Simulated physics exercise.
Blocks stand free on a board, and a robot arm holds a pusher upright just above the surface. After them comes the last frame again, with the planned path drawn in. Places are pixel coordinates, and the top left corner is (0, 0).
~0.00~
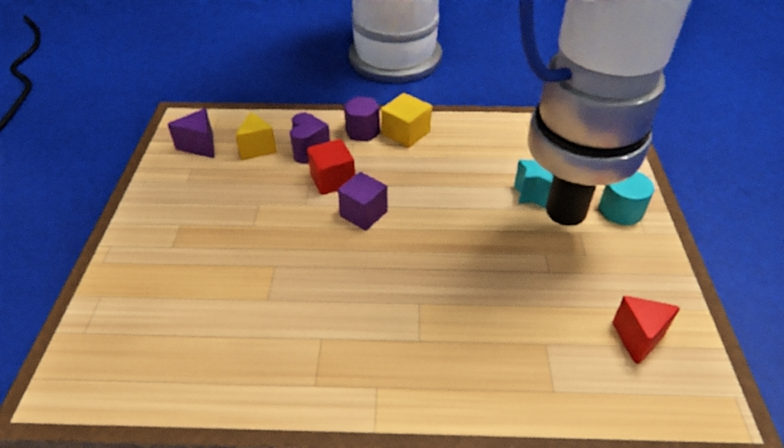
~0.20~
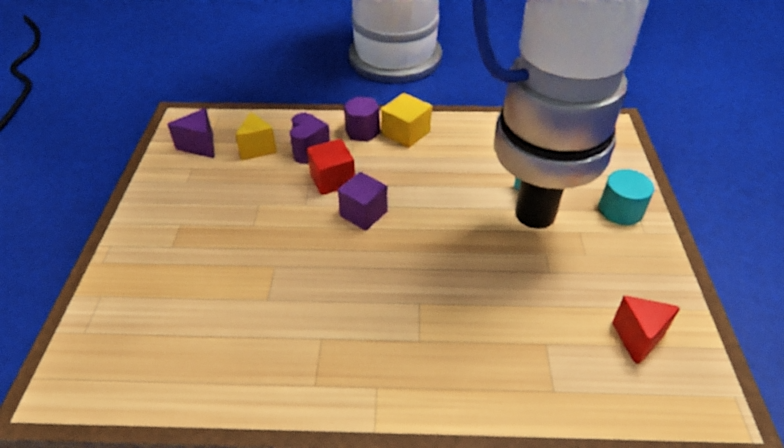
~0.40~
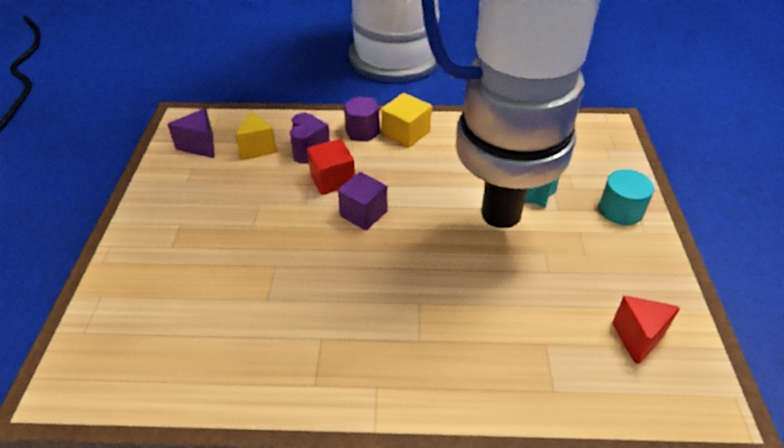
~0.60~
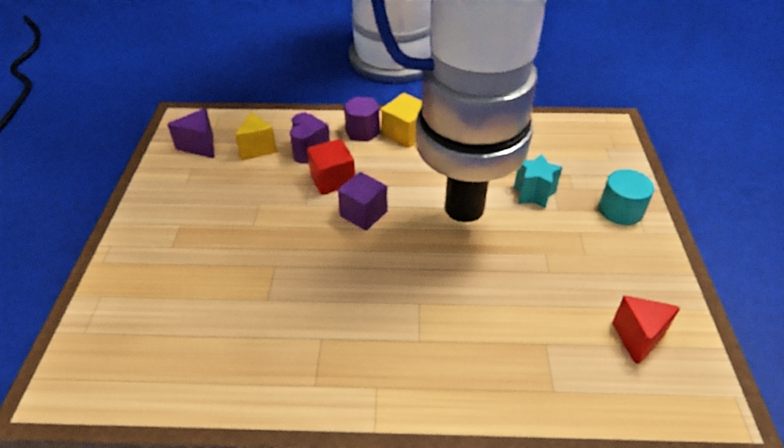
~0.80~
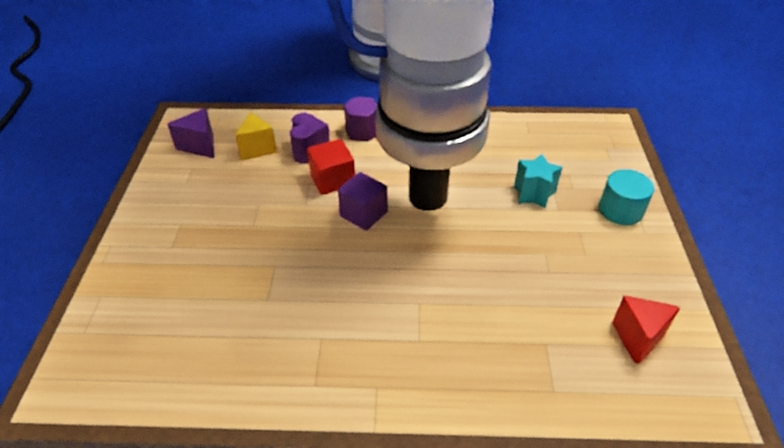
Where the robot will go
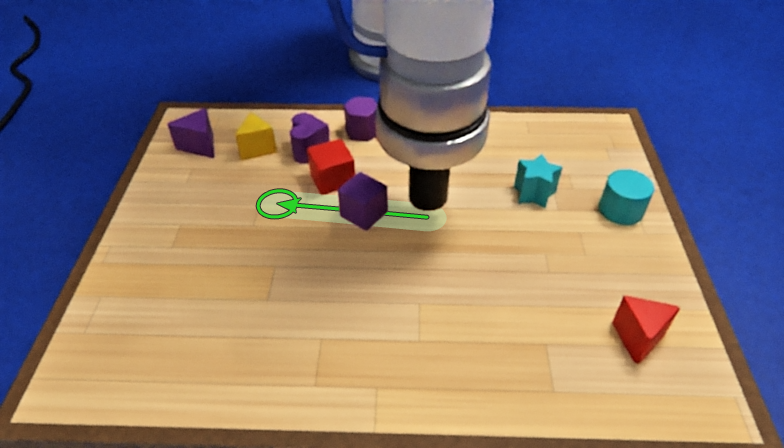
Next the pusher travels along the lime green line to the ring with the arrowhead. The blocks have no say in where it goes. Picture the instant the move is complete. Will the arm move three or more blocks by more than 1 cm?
No - that is not the case.
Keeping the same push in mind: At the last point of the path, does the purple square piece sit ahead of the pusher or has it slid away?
It is driven along in front.
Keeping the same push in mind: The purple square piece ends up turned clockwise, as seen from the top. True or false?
False
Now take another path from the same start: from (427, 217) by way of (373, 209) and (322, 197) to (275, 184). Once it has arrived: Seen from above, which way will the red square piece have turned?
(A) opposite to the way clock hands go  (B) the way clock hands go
That would be B.
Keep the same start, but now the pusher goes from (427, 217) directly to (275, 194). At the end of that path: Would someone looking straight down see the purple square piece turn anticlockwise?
In short: Yes.
Path on the board, from (427, 217) directly to (277, 204).
On the path given first. One third of the way, pusher (374, 193); purple square piece (331, 187), turned 15° anticlockwise.
Two thirds of the way, pusher (324, 188); purple square piece (285, 188), turned 55° anticlockwise.
At the end, pusher (273, 184); red square piece in place; purple square piece (234, 191), turned 85° anticlockwise.
